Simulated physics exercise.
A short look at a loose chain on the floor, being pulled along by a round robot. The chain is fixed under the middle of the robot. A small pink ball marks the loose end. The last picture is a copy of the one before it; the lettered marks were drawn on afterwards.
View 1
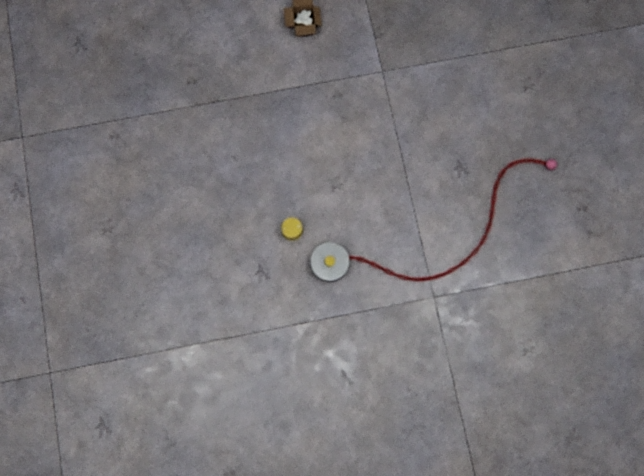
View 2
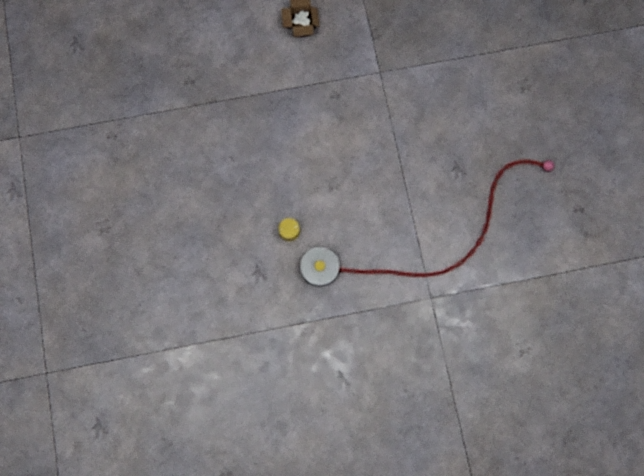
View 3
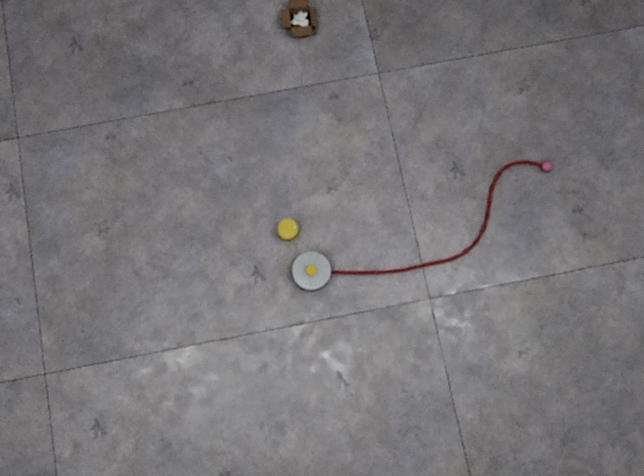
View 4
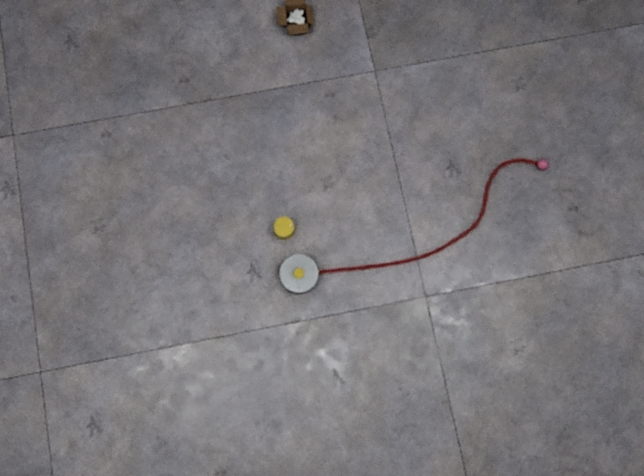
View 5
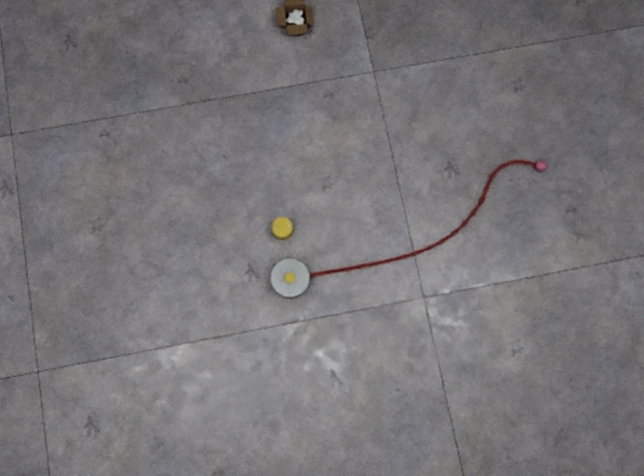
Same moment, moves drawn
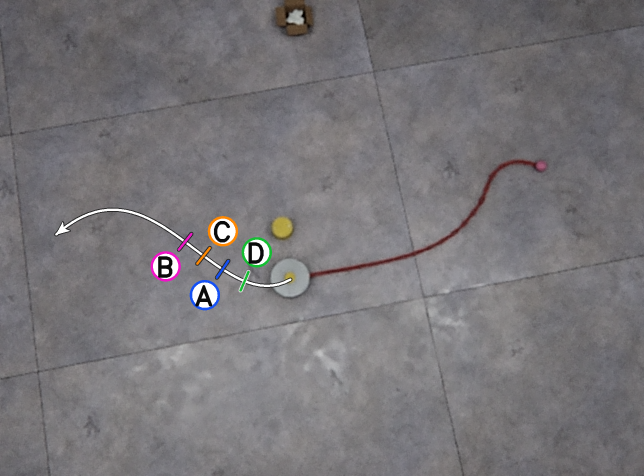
A round grey robot moves slowly left and slightly down, pulling a red chain behind it.
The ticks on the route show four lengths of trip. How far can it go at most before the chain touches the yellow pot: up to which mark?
B.
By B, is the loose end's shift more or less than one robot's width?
More.
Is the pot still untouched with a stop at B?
Yes.
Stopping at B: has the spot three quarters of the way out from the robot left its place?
Yes.
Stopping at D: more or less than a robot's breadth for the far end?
Less.
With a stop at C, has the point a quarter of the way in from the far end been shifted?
By then, yes.
On the marked copy, A at (223, 269); B at (185, 242); C at (204, 256); D at (245, 281); the route from (290, 280) via (175, 235) to (56, 235).
Following B. Soon after the start, robot (248, 282), middle of the chain (397, 240), free end (521, 168).
Later, robot (213, 262), middle of the chain (366, 243), free end (498, 183).
In the end, robot (184, 241), middle of the chain (339, 241), free end (477, 195); nothing has been touched.
As for the rest, A is safe but short; C is safe but short; D is safe but short.
